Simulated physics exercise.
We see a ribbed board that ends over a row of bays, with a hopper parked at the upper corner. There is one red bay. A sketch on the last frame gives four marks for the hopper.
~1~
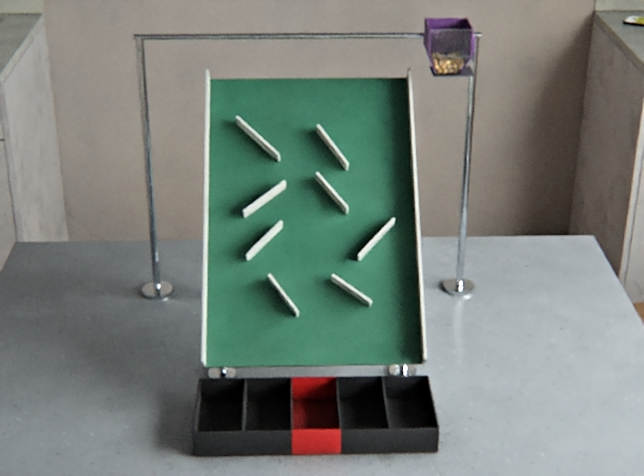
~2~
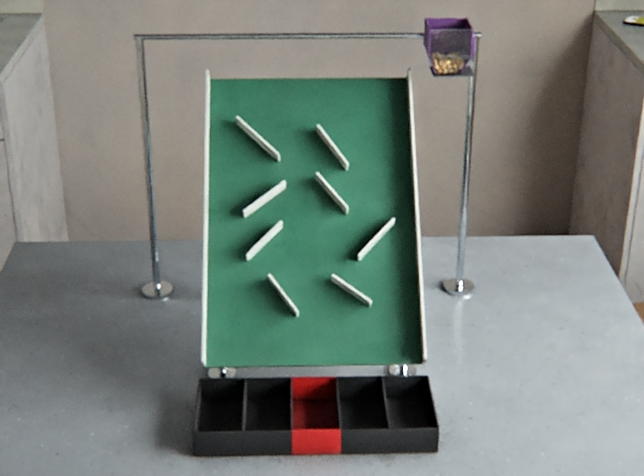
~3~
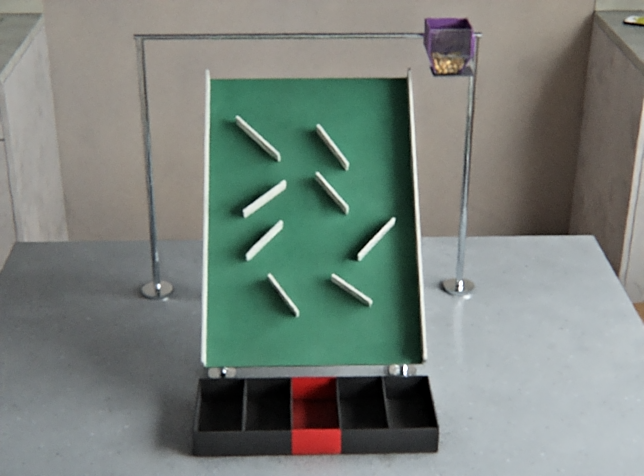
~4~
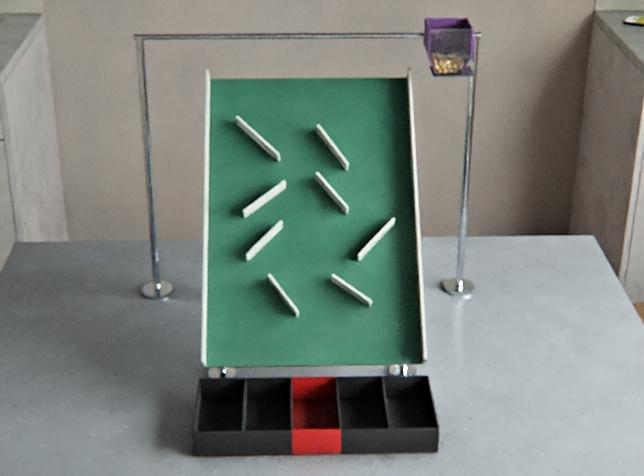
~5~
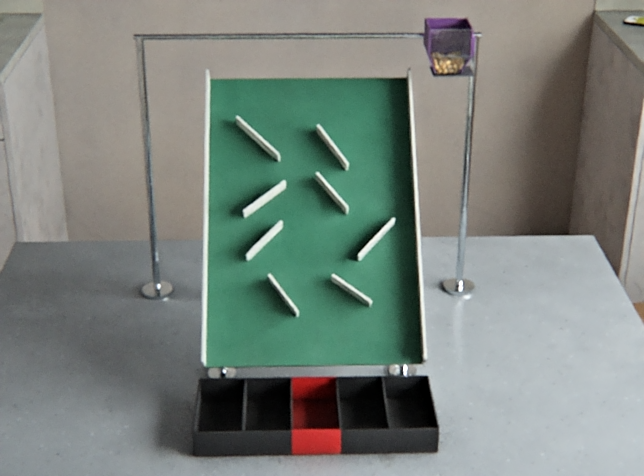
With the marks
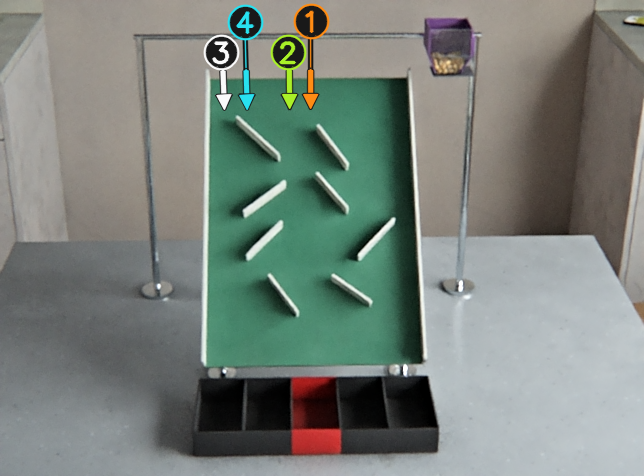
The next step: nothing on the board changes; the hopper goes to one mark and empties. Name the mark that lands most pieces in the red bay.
2 is best.
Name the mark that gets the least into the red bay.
Mark 3.
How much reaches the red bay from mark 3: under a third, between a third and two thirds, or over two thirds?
Mark 3 gives under a third.
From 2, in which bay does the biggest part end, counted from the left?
The third.
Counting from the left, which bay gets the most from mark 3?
The first from the left.
On the marked copy, mark 1 meets the board at (310, 103); mark 2 meets the board at (289, 103); mark 3 meets the board at (224, 104); mark 4 meets the board at (247, 103).
Choosing 1, about half in the red bay, about half in other bays.
Choosing 2, most in the red bay, a small part in other bays, a small part outside the box.
Choosing 3, a stray few in the red bay, nearly all in other bays, a stray few outside the box.
Choosing 4, about a third in the red bay, about two thirds in other bays, a stray few outside the box.
